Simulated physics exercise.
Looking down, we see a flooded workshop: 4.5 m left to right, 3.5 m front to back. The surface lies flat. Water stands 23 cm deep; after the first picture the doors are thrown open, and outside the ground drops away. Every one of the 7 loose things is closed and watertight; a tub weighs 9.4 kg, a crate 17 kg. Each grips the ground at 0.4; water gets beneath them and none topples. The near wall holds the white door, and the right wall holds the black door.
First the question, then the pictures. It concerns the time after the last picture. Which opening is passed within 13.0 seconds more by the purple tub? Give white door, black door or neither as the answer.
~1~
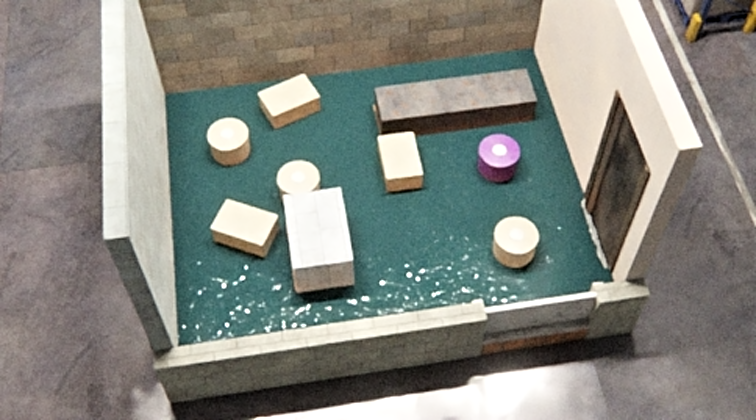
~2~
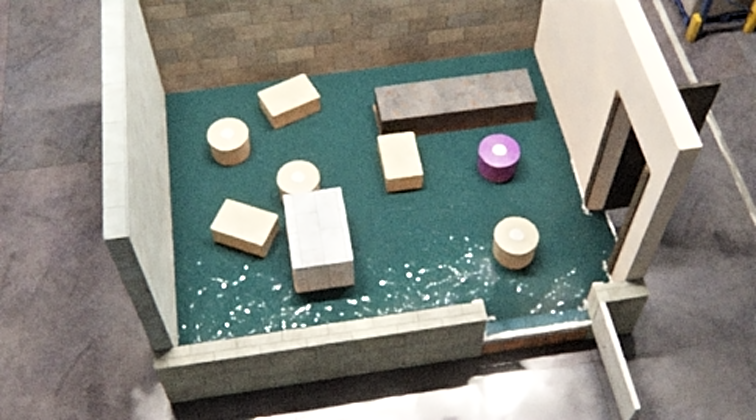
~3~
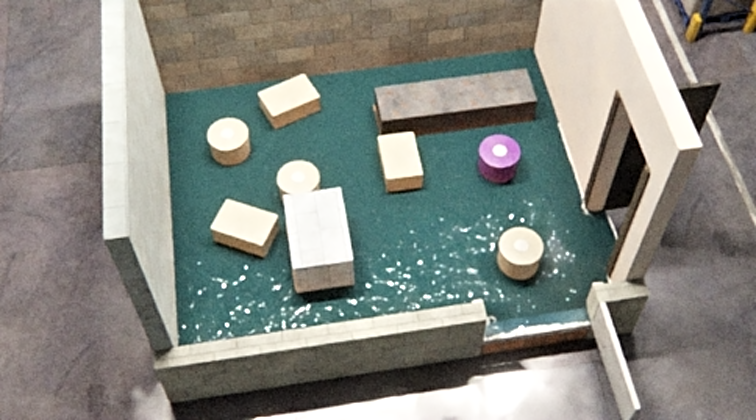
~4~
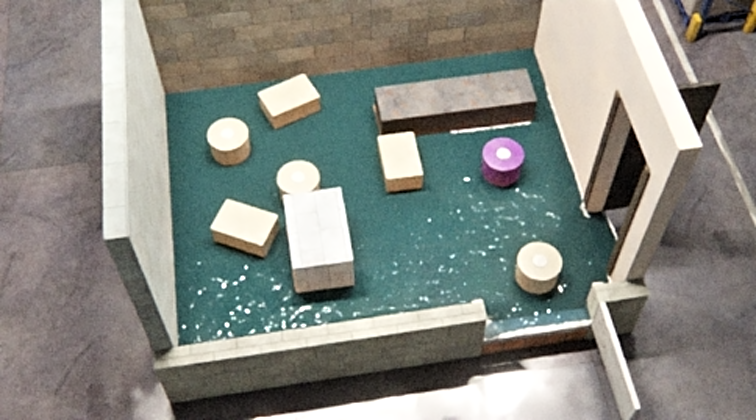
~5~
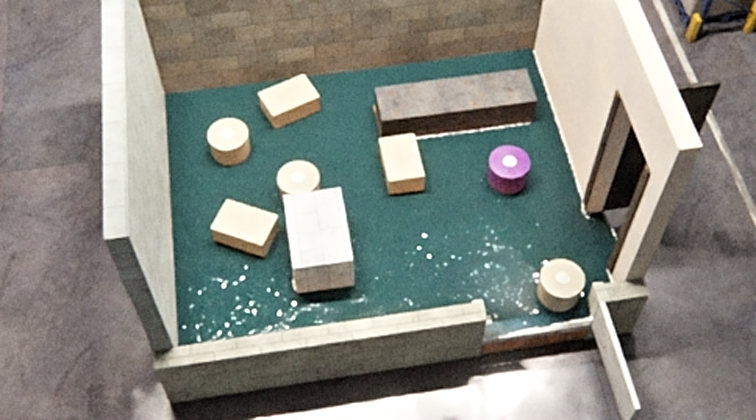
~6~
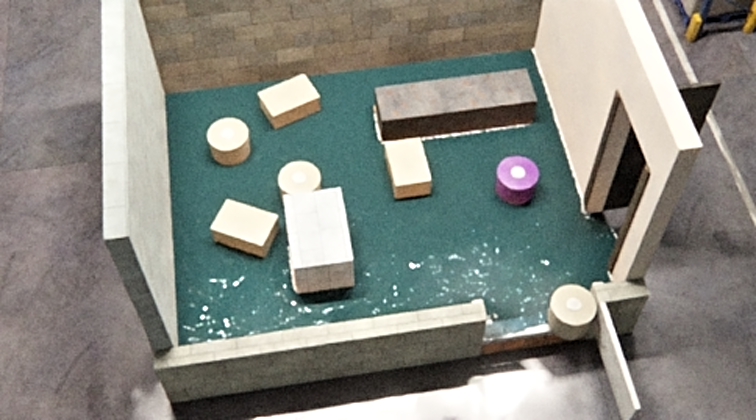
I would say black door.
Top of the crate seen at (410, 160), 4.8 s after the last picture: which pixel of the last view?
Somewhere around (585, 225), I'd say.
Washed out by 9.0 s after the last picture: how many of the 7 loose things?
I count 4.
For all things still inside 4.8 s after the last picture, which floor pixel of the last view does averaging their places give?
Mean floor pixel: About (386, 215).
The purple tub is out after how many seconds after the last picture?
Exit time: About 2.0 s.
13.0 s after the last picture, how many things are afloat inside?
It comes to 3.
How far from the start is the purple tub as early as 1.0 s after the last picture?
By that time, close to 80 cm.
Then, 1.0 s after the last picture the purple tub is near (551, 202), 0.8 m from its start, afloat; 1 of 7 are out; 6 afloat.
Then, 4.8 s after the last picture the purple tub has gone out by the black door; 2 of 7 are out; 5 afloat.
Then, 9.0 s after the last picture the purple tub has gone out by the black door; 4 of 7 are out; 3 afloat.
Then, 13.0 s after the last picture the purple tub has gone out by the black door; 4 of 7 are out; 3 afloat.
